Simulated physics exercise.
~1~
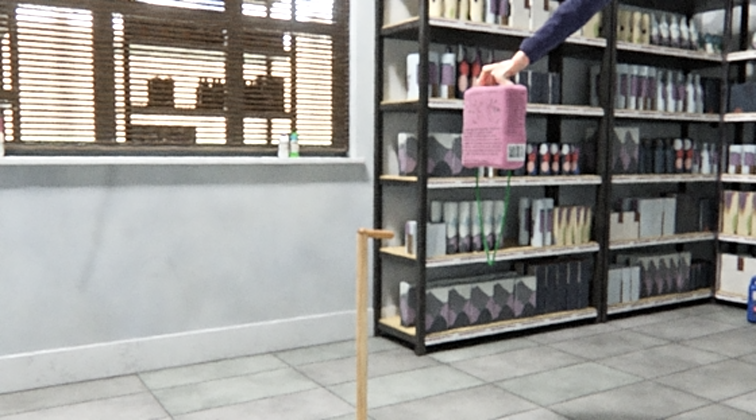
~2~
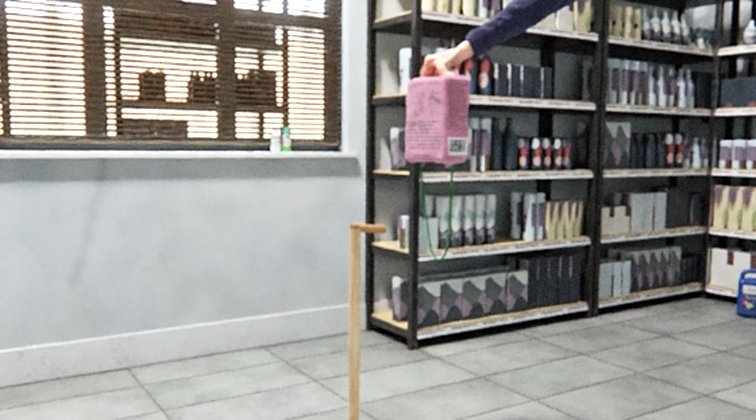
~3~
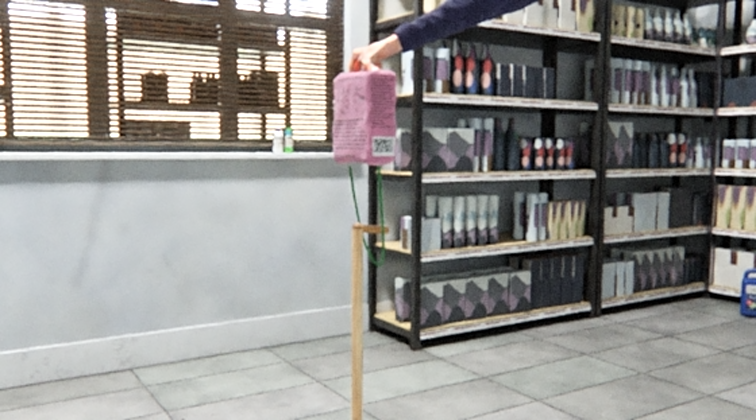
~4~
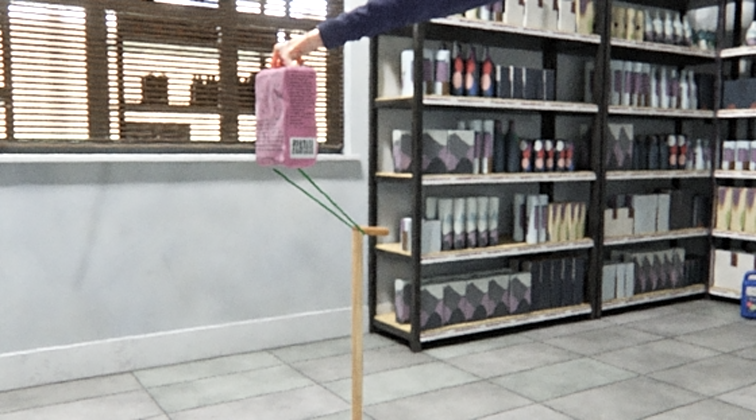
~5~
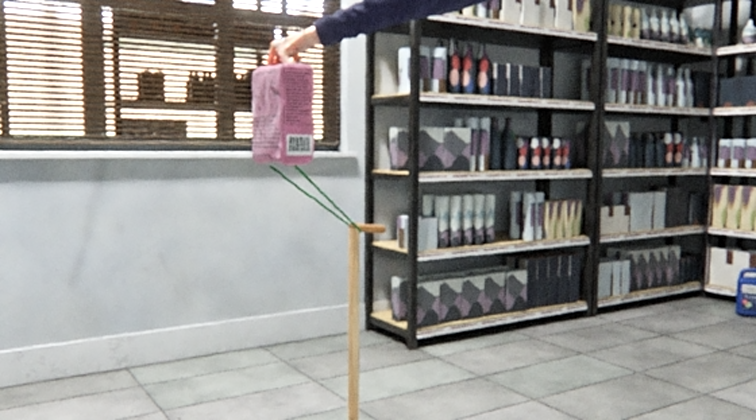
Hand carrying a pink bag left over a wooden post, its green loop catching on the hook and pulling taut.
